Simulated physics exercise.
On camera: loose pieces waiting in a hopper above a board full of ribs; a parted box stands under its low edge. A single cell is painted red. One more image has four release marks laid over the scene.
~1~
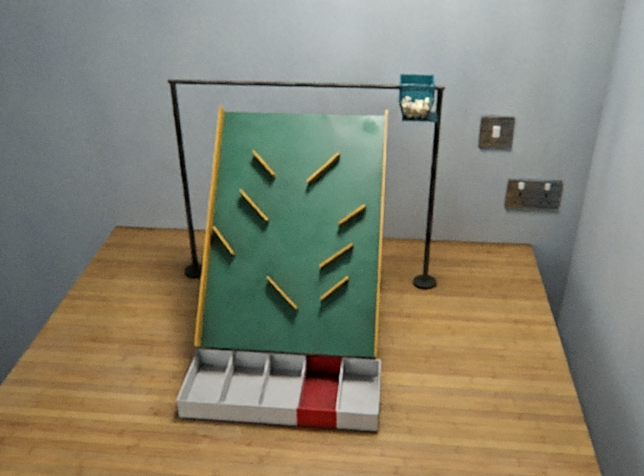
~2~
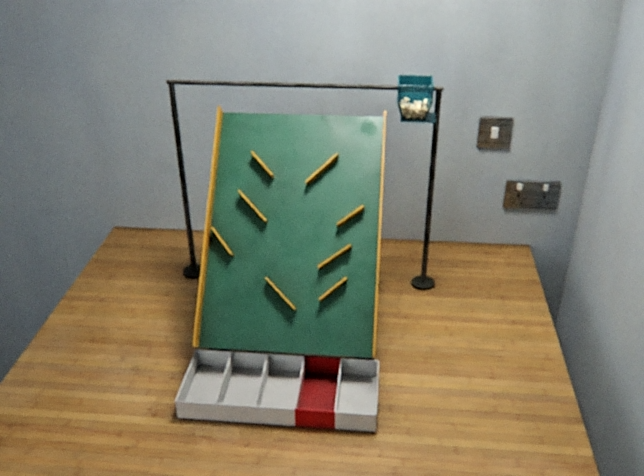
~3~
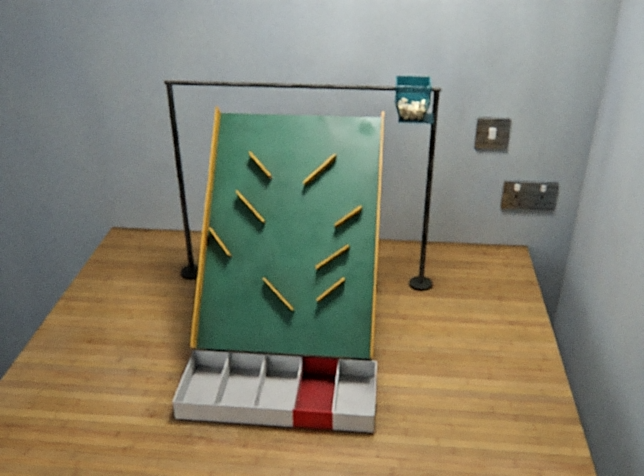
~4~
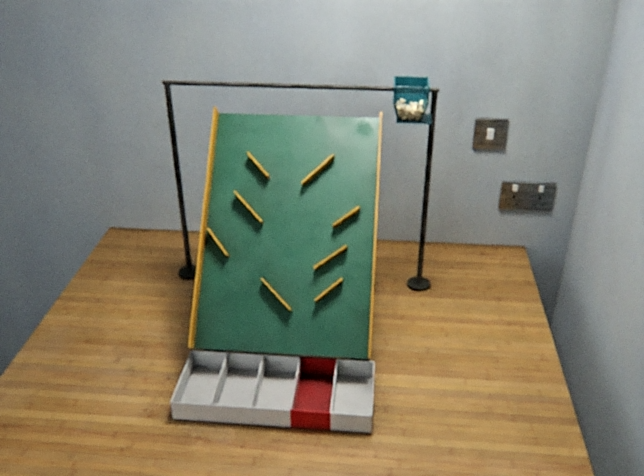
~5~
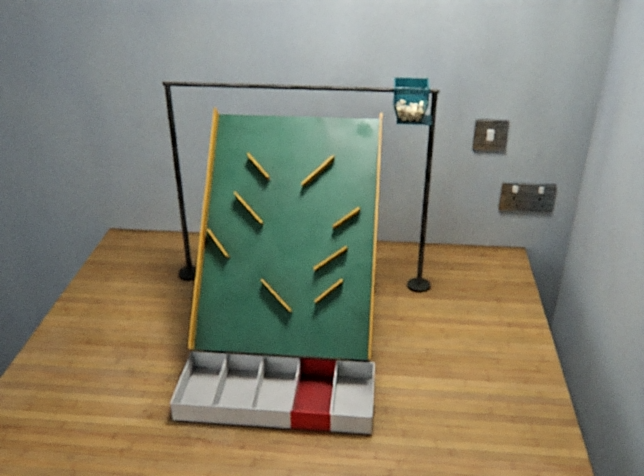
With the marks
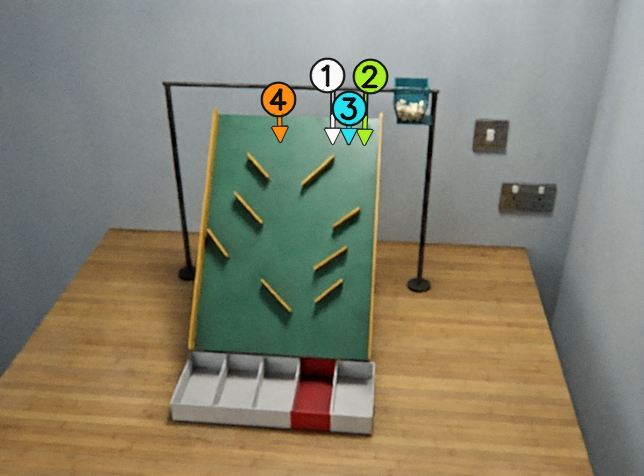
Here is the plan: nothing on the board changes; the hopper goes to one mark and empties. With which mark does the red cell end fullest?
The best mark is 4.
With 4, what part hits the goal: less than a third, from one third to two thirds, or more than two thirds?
Mark 4 gives more than two thirds.
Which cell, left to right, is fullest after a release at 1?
The fourth.
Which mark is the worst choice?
Here it is mark 2.
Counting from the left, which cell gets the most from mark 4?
The fourth.
On the marked copy, mark 1 meets the board at (332, 138); mark 2 meets the board at (364, 139); mark 3 meets the board at (348, 138); mark 4 meets the board at (280, 136).
If 1 is chosen, roughly two thirds in the red cell, roughly a quarter in other cells, about a tenth held on the board.
If 2 is chosen, roughly a third in the red cell, roughly half in other cells, about a tenth held on the board.
If 3 is chosen, roughly two thirds in the red cell, roughly a quarter in other cells, about a tenth held on the board.
If 4 is chosen, the larger part in the red cell, about a tenth in other cells.
